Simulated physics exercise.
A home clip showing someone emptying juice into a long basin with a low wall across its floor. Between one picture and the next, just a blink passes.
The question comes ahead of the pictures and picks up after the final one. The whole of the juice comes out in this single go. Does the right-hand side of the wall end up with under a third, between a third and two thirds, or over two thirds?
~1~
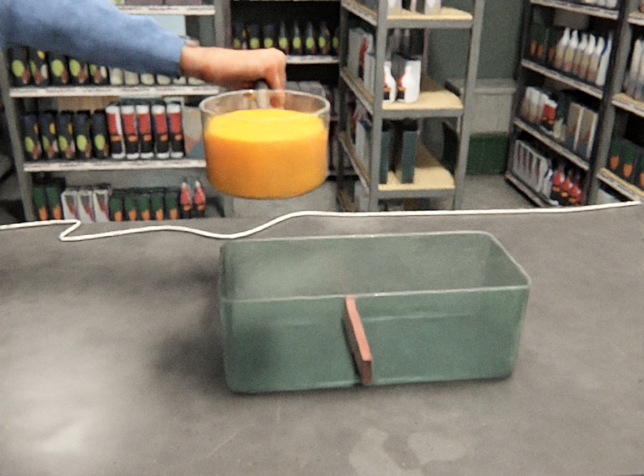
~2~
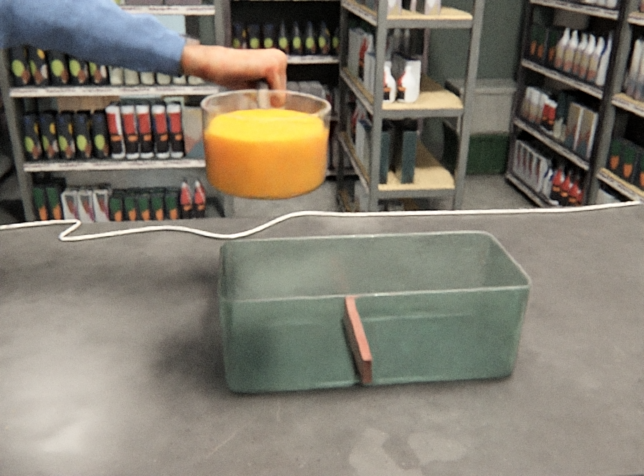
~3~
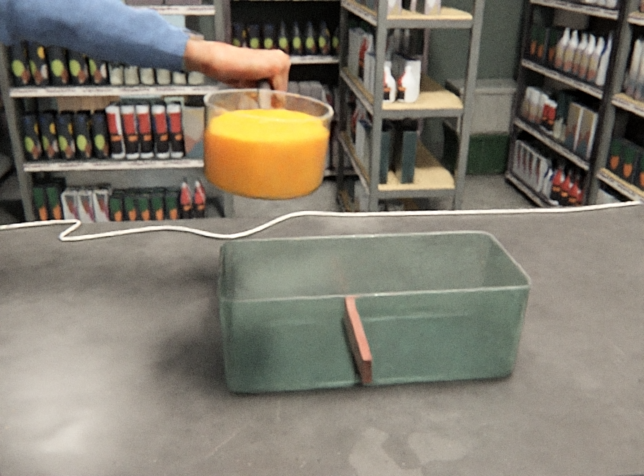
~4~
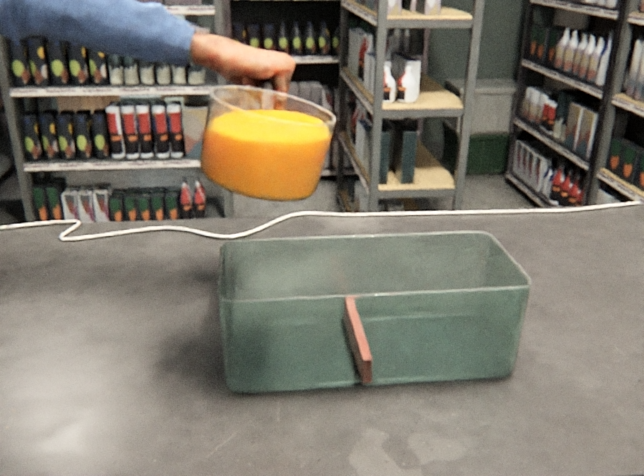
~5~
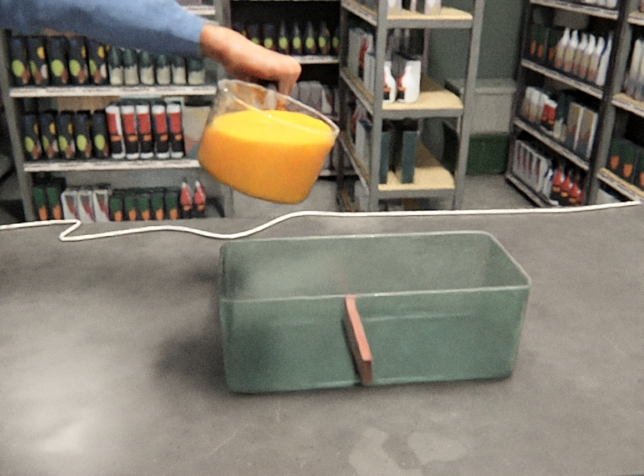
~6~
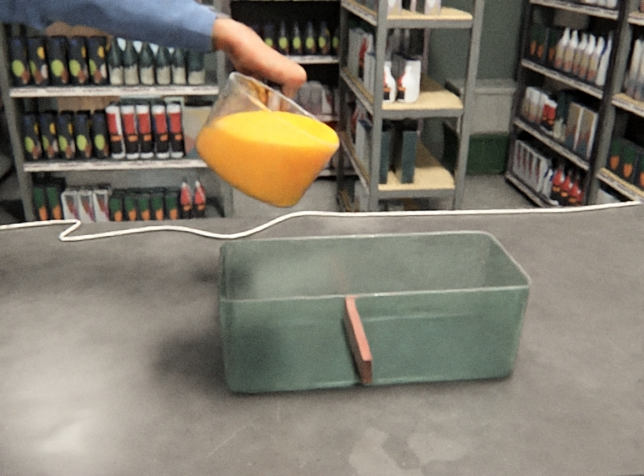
The right side is left with enough to pass two thirds.
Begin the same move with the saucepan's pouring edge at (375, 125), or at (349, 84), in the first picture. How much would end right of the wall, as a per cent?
Close to 85 % for the first start and close to 85 % for the second.
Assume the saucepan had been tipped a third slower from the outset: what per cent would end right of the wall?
About 85 per cent.
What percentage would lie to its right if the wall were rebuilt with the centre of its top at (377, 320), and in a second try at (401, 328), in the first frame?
Roughly 55 per cent first and roughly 15 per cent second.
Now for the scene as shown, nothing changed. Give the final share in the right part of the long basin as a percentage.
About 85 per cent.
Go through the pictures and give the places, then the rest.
The first frame shows tilt 0°; pouring edge (328, 105); surface from (205, 123) to (325, 121); the long basin's rim runs from (220, 270) to (510, 258); the wall's top is at (357, 327).
The second frame shows tilt 1°; pouring edge (328, 106); surface from (206, 123) to (325, 122).
The third frame shows tilt 6°; pouring edge (331, 111); surface from (207, 123) to (327, 123).
The fourth frame shows tilt 13°; pouring edge (334, 119); surface from (208, 123) to (329, 125).
The fifth frame shows tilt 22°; pouring edge (336, 130); surface from (208, 125) to (333, 127).
The sixth frame shows tilt 33°; pouring edge (337, 143); surface from (206, 126) to (331, 133); 1 per cent is over the edge.
A moment on, the saucepan is tipped on its side and 44 per cent is still to pour, 0 is left of the wall and 12 right of it.
Next, the saucepan is tipped on its side and 13 per cent is still to pour, 9 is left of the wall and 66 right of it.
Then the saucepan is tipped on its side and 4 per cent is still to pour, 11 is left of the wall and 80 right of it.
Later the saucepan is tipped on its side and 1 per cent is still to pour, 12 is left of the wall and 86 right of it.
In the end 15 per cent lies left of the wall, 85 right of it and 1 outside.
